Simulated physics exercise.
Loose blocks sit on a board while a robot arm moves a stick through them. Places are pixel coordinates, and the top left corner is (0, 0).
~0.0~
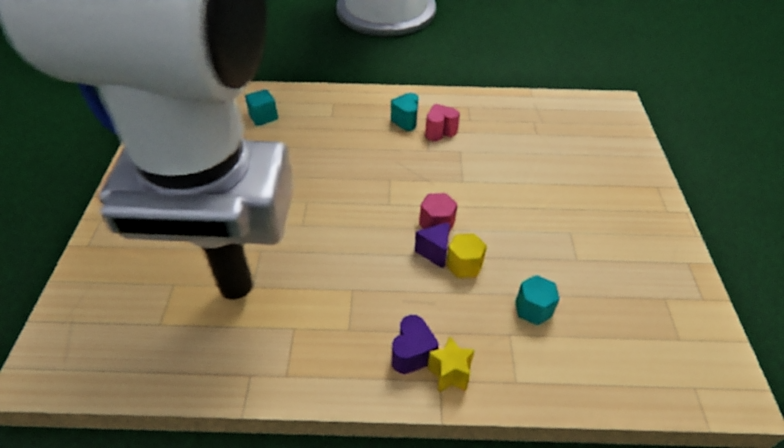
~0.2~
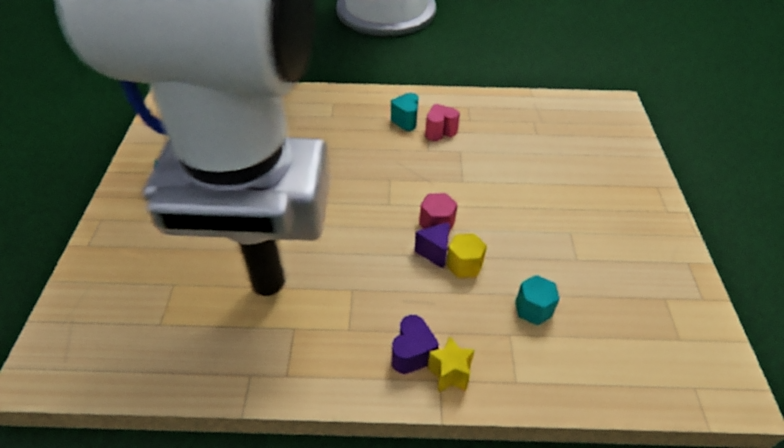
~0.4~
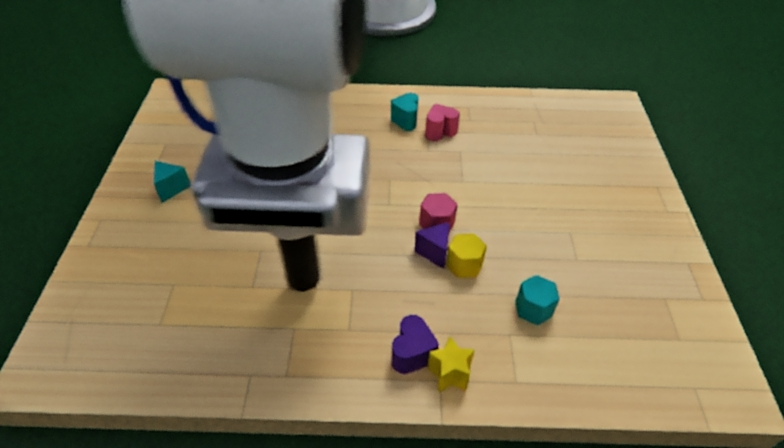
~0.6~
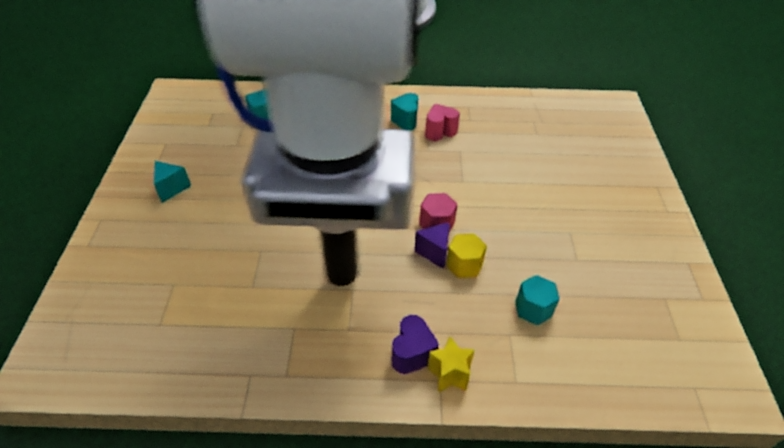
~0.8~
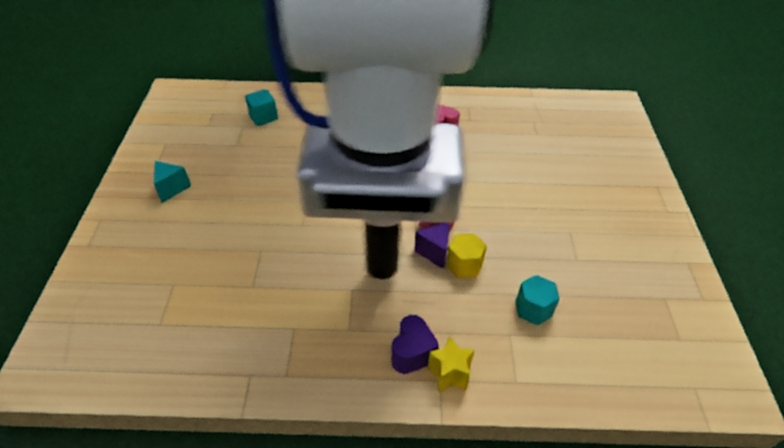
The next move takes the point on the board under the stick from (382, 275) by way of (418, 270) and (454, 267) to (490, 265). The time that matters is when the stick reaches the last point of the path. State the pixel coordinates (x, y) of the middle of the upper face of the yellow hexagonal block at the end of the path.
Its top middle: (528, 243).
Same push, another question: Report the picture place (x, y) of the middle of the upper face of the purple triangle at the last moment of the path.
The centre of its top face lies at (458, 226).
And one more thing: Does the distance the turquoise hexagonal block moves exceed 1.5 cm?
No, that is not what happens.
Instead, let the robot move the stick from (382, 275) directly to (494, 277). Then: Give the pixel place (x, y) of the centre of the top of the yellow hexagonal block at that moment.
The spot you're after is about (508, 234) in the image.
What follows on the original path. One third of the way, stick (420, 261); nothing pushed yet.
Two thirds of the way, stick (456, 258); purple triangle (455, 226), turned 30° anticlockwise; yellow hexagonal block (491, 244), turned 15° clockwise.
At the end, stick (492, 256); purple triangle (458, 226), turned 40° anticlockwise; pink hexagonal block still; yellow hexagonal block (528, 243), turned 20° clockwise; turquoise hexagonal block still.
